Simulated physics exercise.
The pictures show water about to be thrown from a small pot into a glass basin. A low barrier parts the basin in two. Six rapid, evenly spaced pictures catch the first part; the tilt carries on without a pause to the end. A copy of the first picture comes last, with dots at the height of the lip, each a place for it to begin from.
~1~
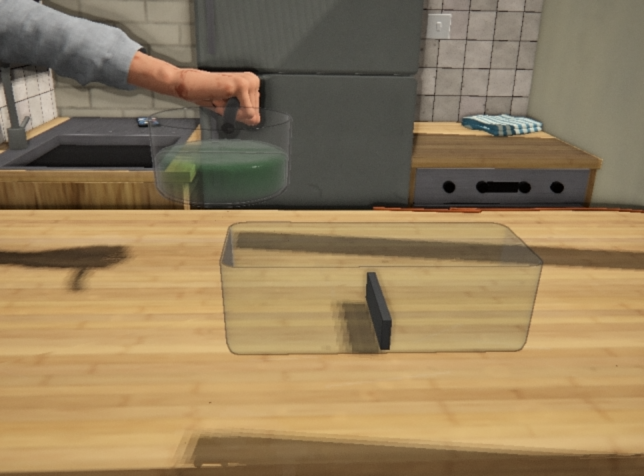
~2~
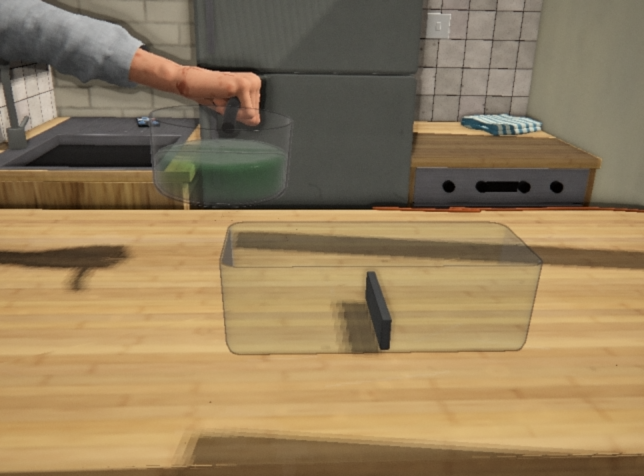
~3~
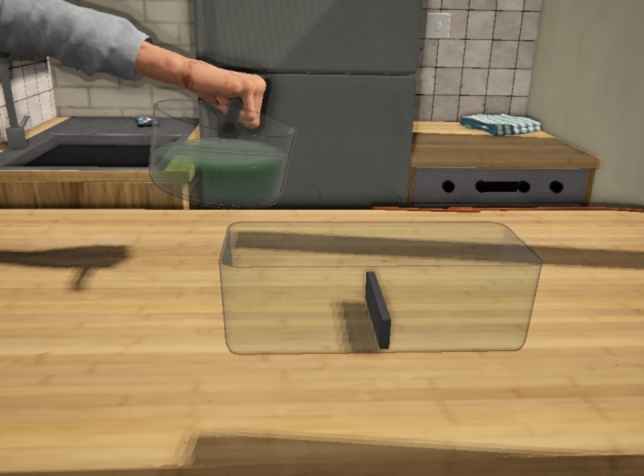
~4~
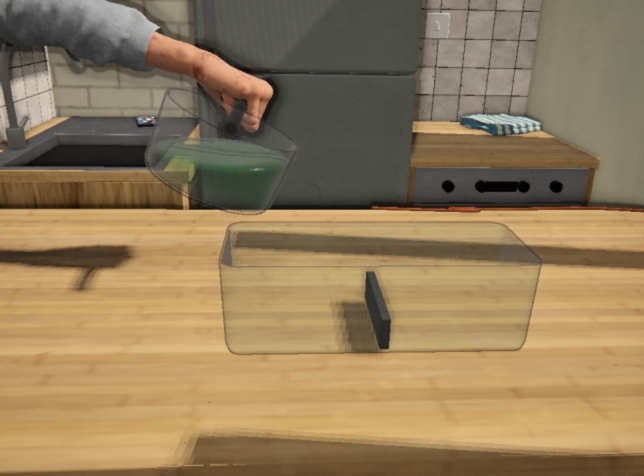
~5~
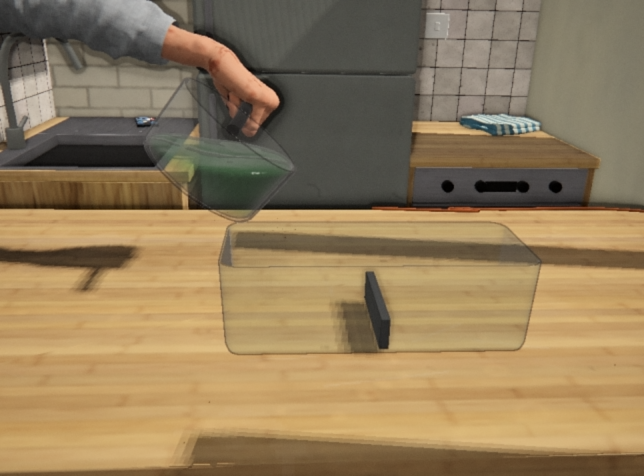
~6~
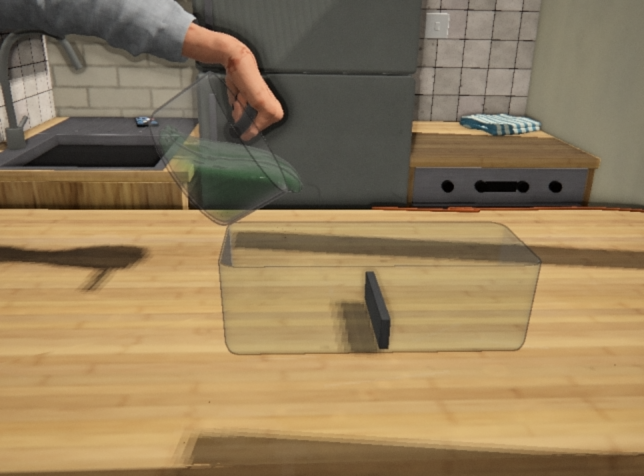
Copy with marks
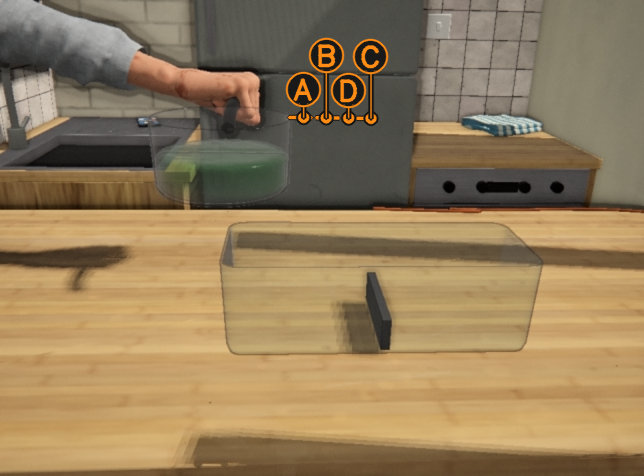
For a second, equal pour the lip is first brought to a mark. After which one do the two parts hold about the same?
The best spot is C.
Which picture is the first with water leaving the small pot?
In picture 6.
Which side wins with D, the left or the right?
The left side.
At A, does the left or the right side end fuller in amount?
The left side.
In orange, A at (303, 117); B at (326, 117); C at (370, 118); D at (348, 118).
With A, about 76 % ends left of the wall and 15 % right of it; 9 % is lost outside.
With B, about 84 % ends left of the wall and 12 % right of it; 4 % is lost outside.
With C, about 51 % ends left of the wall and 48 % right of it.
With D, about 75 % ends left of the wall and 22 % right of it; 3 % is lost outside.
